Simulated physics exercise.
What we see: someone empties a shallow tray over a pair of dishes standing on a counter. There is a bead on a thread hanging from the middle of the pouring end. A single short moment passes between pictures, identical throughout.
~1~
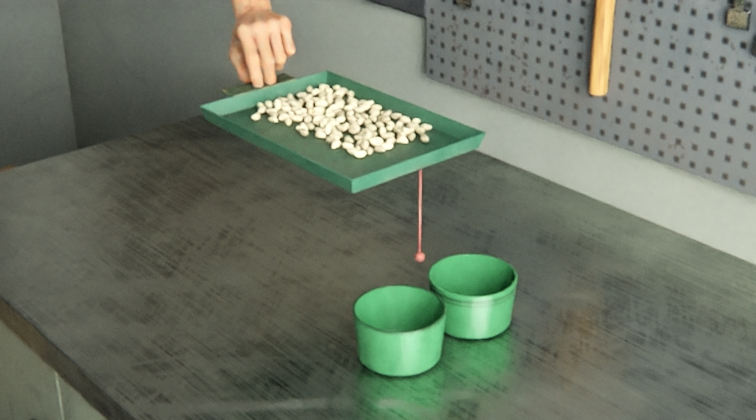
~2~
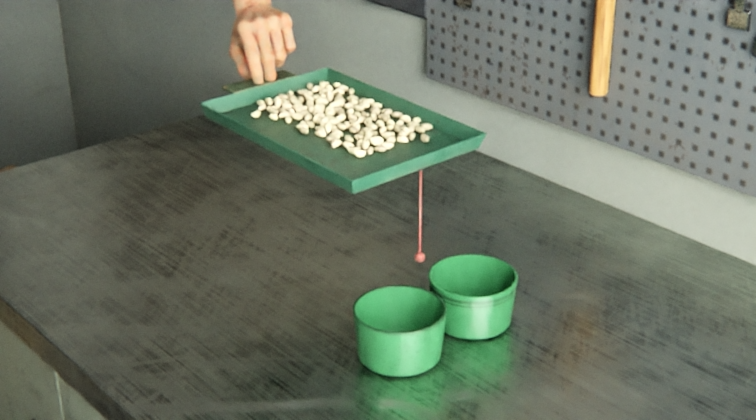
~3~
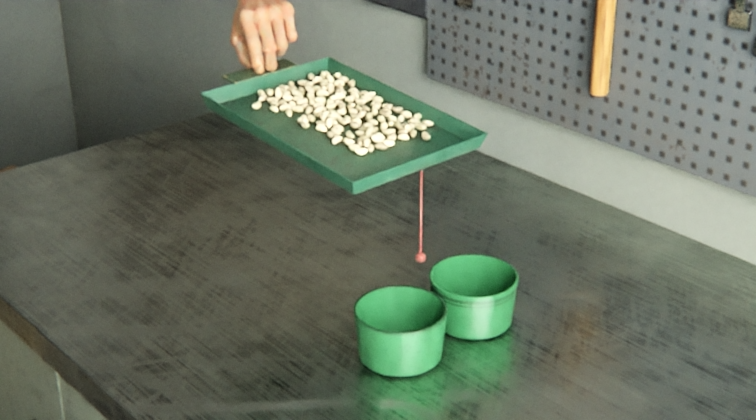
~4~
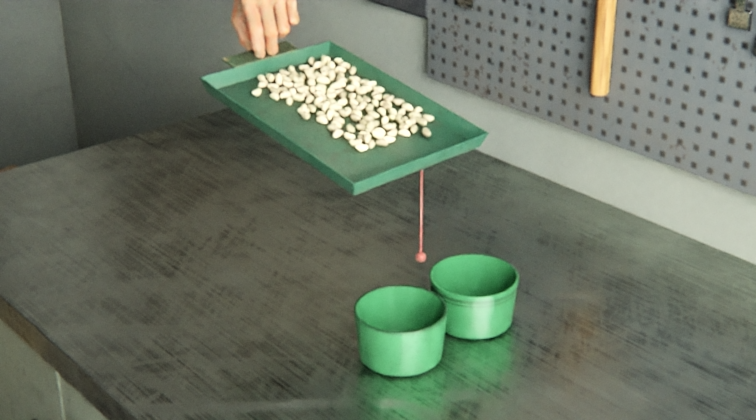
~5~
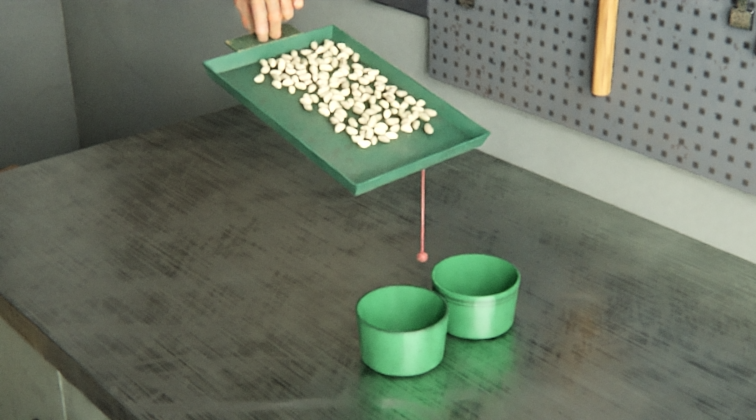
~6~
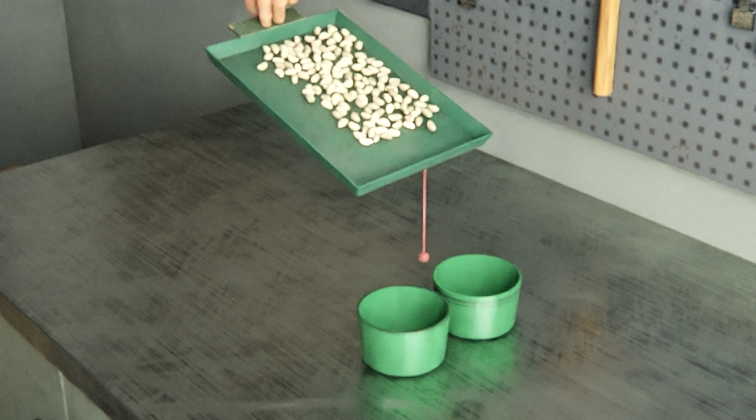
A hand raising the back of a green tray of pale beans, tilting it steadily above two green dishes on a dark counter.
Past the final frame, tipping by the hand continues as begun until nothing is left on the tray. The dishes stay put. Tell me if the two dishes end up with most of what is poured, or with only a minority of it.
I expect most of the load to be saved.
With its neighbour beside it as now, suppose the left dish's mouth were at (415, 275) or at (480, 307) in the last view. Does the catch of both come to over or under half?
Catch, run one: Below the halfway mark; run two: Below the halfway mark.
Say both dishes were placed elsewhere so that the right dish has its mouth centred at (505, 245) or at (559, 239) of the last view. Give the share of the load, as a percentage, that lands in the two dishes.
Approximately 30 percent, followed by approximately 20 percent.
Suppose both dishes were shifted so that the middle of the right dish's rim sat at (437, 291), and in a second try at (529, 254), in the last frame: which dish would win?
Placement one: The right-positioned dish. Placement two: The left-positioned dish.
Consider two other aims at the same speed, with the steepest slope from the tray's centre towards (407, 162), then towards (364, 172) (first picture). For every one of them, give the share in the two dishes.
In turn 80 and 70 in a hundred.
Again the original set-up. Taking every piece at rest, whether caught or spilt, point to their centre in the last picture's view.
About pixel (423, 339).
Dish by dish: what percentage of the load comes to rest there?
Left 50 per cent, right 40 per cent.
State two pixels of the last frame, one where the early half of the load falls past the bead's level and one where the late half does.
The opening half passes (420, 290), the closing half (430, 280).
Just after the last frame, tray tipped steeply; the larger part on the tray; about a tenth in the air.
A moment on, tray tipped past a quarter turn; roughly a third on the tray; roughly a quarter in the left dish; roughly a quarter in the right dish; about a tenth outside both; about a tenth in the air.
Further on, tray tipped past a quarter turn; roughly half in the left dish; roughly a third in the right dish; about a tenth outside both.
When it is over, tray tipped past a quarter turn; roughly half in the left dish; roughly a third in the right dish; about a tenth outside both.
